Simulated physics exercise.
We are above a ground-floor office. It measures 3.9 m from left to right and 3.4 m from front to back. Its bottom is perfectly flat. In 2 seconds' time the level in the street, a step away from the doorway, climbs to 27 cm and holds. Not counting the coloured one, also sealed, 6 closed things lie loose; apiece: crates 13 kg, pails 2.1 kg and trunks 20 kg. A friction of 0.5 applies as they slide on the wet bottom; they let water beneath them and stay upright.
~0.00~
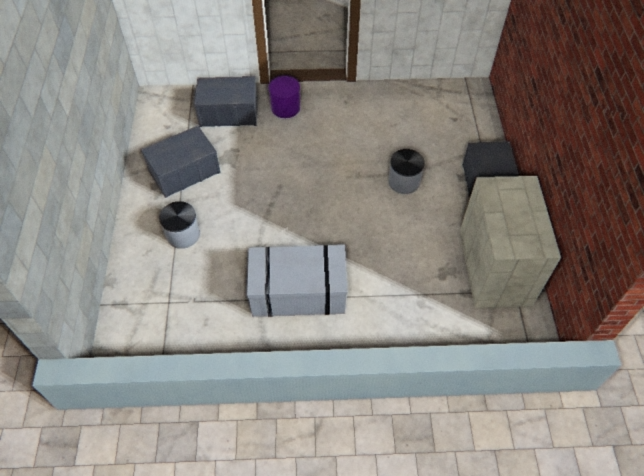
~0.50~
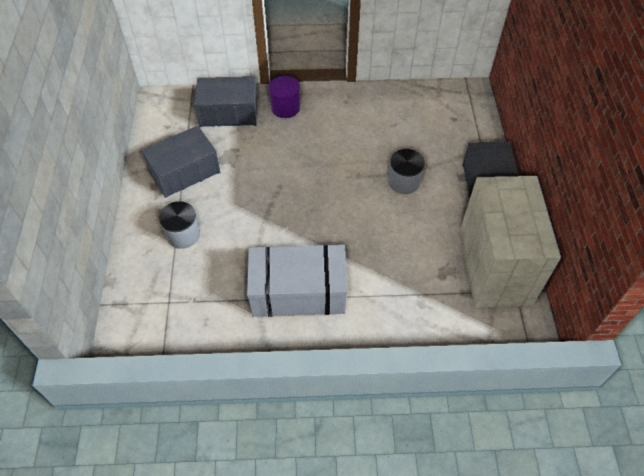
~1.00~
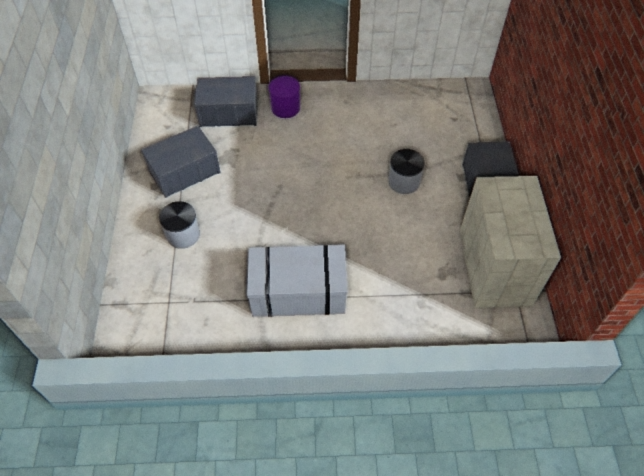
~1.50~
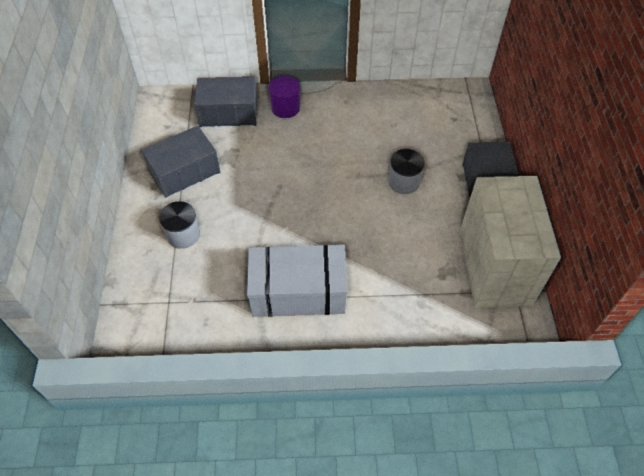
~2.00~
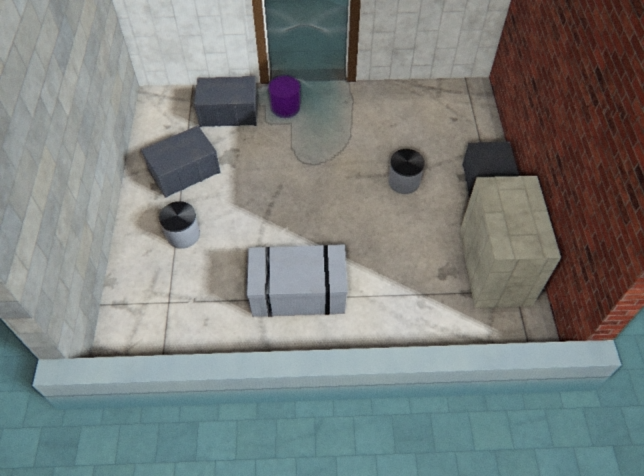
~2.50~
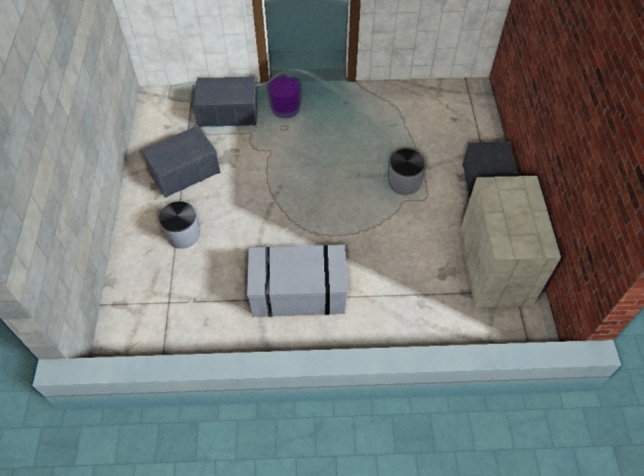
Ground-floor office seen from above, water covering the paving outside, then spreading through the doorway across the floor among unmoving objects.
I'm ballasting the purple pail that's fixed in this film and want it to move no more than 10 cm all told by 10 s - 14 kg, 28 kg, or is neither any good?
To my eye, neither ballast is adequate.
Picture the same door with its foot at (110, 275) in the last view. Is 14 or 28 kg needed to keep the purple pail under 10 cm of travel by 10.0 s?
If so, then only the second option works.
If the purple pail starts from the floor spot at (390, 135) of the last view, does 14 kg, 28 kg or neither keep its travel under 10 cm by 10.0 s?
Note: Both OK.
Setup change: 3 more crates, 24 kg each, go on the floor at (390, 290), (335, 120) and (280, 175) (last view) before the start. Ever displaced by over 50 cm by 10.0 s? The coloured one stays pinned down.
First: Beyond the limit; second: Beyond the limit; third: Inside the limit.
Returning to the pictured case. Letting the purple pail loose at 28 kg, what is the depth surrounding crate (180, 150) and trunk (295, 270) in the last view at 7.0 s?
Depths: Near 5 cm, then near 10 cm.
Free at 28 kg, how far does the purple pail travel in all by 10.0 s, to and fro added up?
About 20 cm.
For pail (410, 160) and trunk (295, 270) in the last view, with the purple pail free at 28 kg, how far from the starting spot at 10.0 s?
First 150 cm, then 100 cm.
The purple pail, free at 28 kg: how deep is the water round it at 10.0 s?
Close to 16 cm deep.
After 3.5 s the purple pail would be 101 cm from its start with 14 kg and 22 cm from its start with 28 kg; 9 cm of water round it then.
After 4.5 s the purple pail would be 112 cm from its start with 14 kg and 22 cm from its start with 28 kg; 8 cm of water round it then.
After 7.0 s the purple pail would be 112 cm from its start with 14 kg and 22 cm from its start with 28 kg; 9 cm of water round it then.
After 10.0 s the purple pail would be 132 cm from its start with 14 kg and 22 cm from its start with 28 kg; 16 cm of water round it then.
